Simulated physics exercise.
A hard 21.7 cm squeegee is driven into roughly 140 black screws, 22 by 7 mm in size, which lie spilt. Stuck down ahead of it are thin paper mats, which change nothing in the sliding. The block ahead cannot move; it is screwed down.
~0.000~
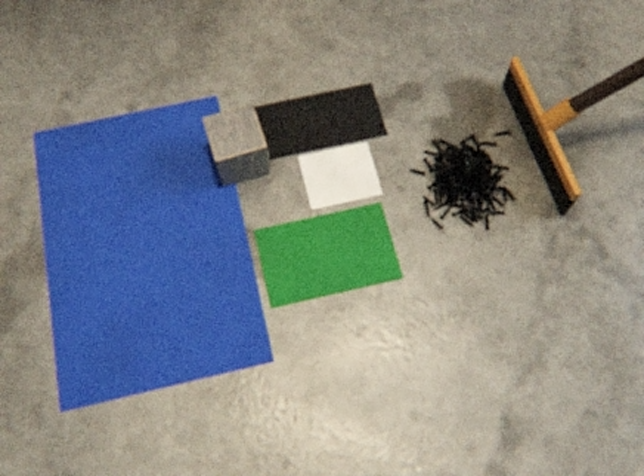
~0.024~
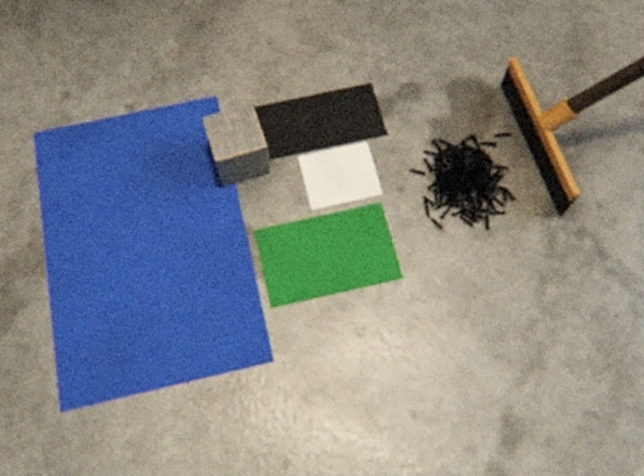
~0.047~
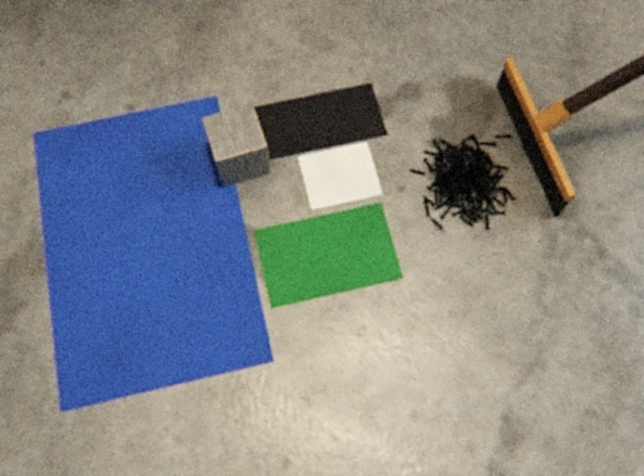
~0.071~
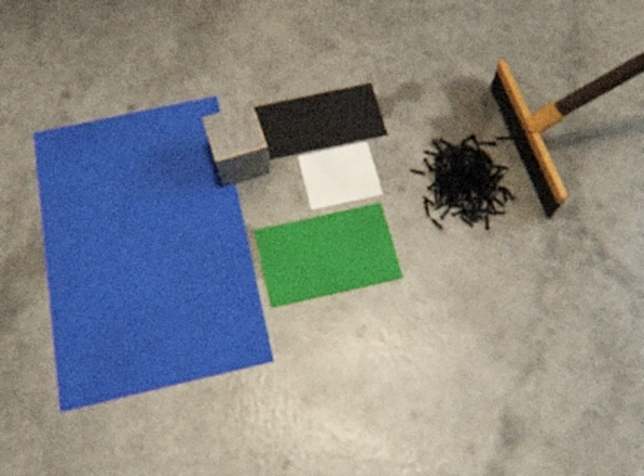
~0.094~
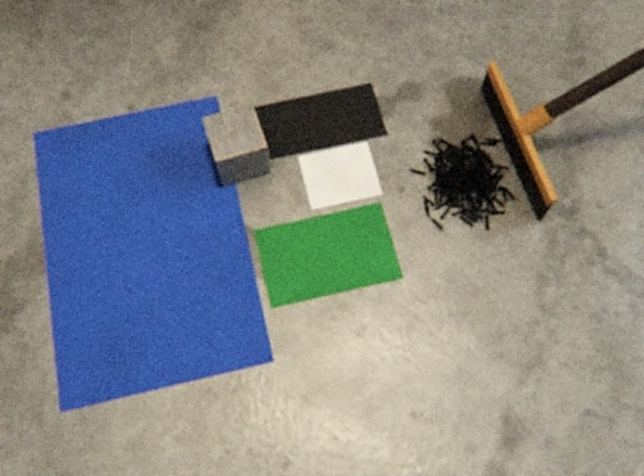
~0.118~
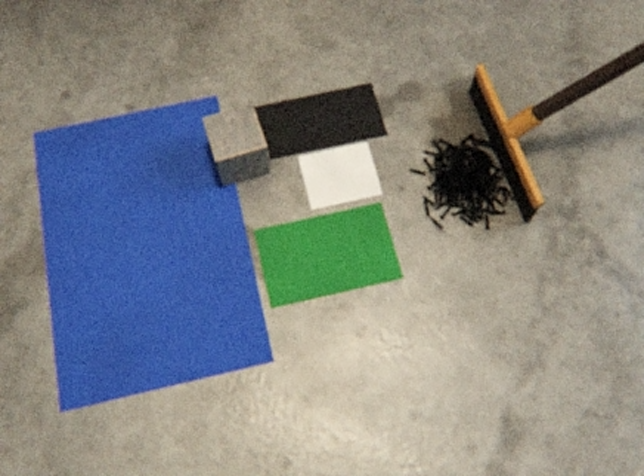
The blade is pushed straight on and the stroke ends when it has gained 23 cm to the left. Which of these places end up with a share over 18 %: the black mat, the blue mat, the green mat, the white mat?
Black mat: No, blue mat: No, green mat: Yes, white mat: Yes.
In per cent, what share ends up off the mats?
I'd estimate some 25 per cent at the end.
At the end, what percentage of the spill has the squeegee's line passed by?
Around 0 in a hundred.
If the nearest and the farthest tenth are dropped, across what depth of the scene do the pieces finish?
It works out at some 14 centimetres.
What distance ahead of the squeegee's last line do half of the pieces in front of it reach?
Some 7 cm.
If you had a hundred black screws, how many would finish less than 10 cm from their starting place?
Some 0 percent.
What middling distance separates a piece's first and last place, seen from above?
That comes to roughly 20 cm.
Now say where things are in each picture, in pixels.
In the first frame, squeegee from (575, 196) to (514, 65); moved 0.0 cm; 0 pieces shifted; middle of the spill at (462, 176); green mat at (328, 254); white mat at (340, 175); black mat at (311, 123); blue mat at (146, 240); block at (234, 132).
In the second frame, squeegee from (573, 196) to (512, 65); moved 0.2 cm; 0 pieces shifted; middle of the spill at (462, 176).
In the third frame, squeegee from (569, 197) to (508, 66); moved 0.8 cm; 1 pieces shifted; middle of the spill at (462, 176).
In the fourth frame, squeegee from (561, 199) to (501, 67); moved 1.9 cm; 1 pieces shifted; middle of the spill at (462, 176).
In the fifth frame, squeegee from (551, 201) to (491, 69); moved 3.3 cm; 1 pieces shifted; middle of the spill at (462, 176).
In the sixth frame, squeegee from (538, 204) to (479, 72); moved 5.1 cm; 4 pieces shifted; middle of the spill at (462, 176); green mat at (328, 254); white mat at (340, 175); black mat at (311, 123); blue mat at (146, 240); block at (234, 132). Its speed is about 0.74 m/s.
After 0.29 s, squeegee 18 cm from its start, spill 14 cm wide; white mat 5 %, off the mats 90 %.
Then, at 0.47 s, squeegee 23 cm from its start, spill 17 cm wide; green mat 45 %, white mat 35 %, black mat 5 %, off the mats 15 %.
After 0.62 s, squeegee 23 cm from its start, spill 20 cm wide; green mat 45 %, white mat 25 %, black mat 5 %, off the mats 25 %.
In the end, at 1.4 s, green mat 45 %, white mat 25 %, black mat 5 %, blue mat 0 %, off the mats 25 %.
